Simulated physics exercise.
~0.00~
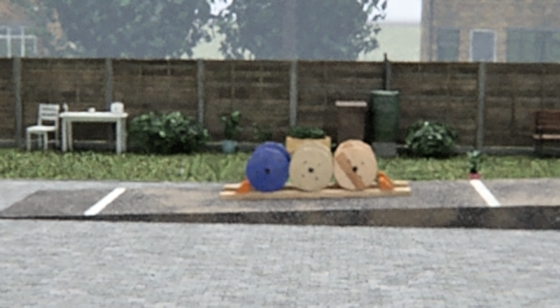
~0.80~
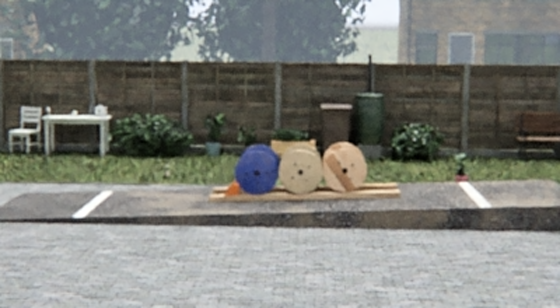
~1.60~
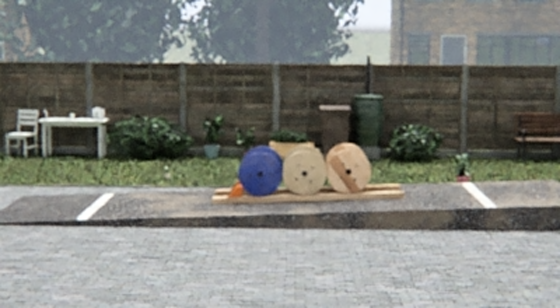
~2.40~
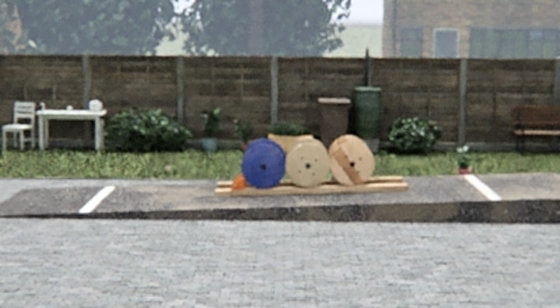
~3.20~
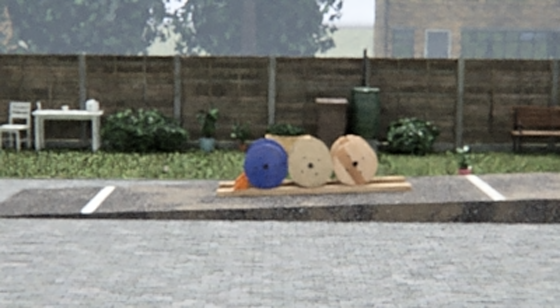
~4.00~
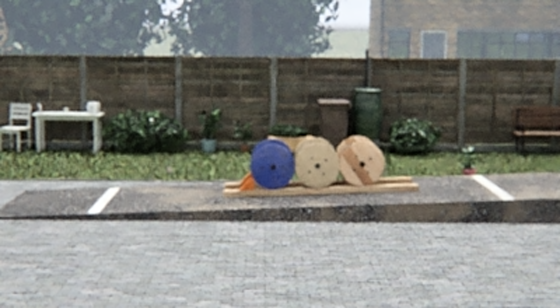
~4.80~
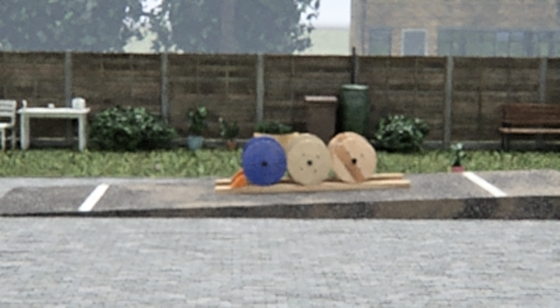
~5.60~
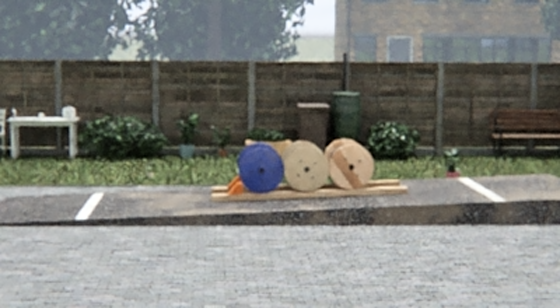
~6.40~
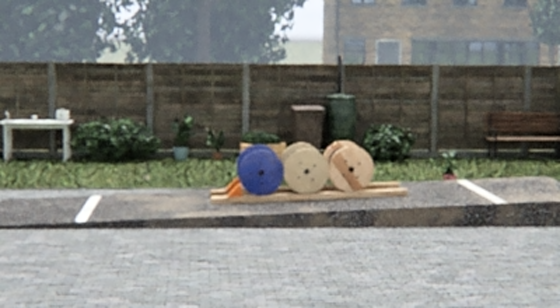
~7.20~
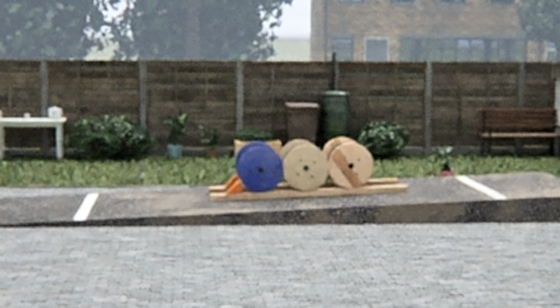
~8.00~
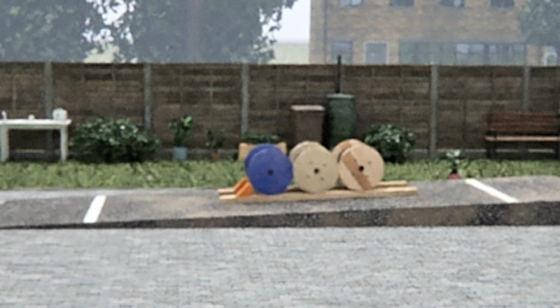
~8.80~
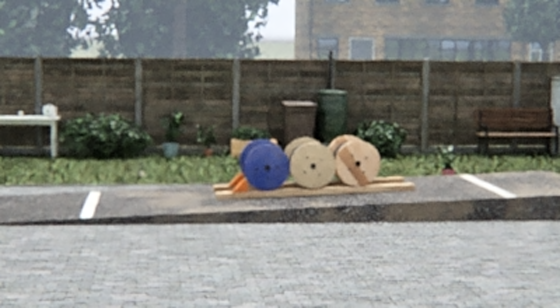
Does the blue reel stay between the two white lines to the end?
Yes, the blue reel stays on the timber bearers with its middle between the white lines.
Three cable reels, one blue, resting on timber bearers between white lines, staying put after the right-hand orange chock vanishes.
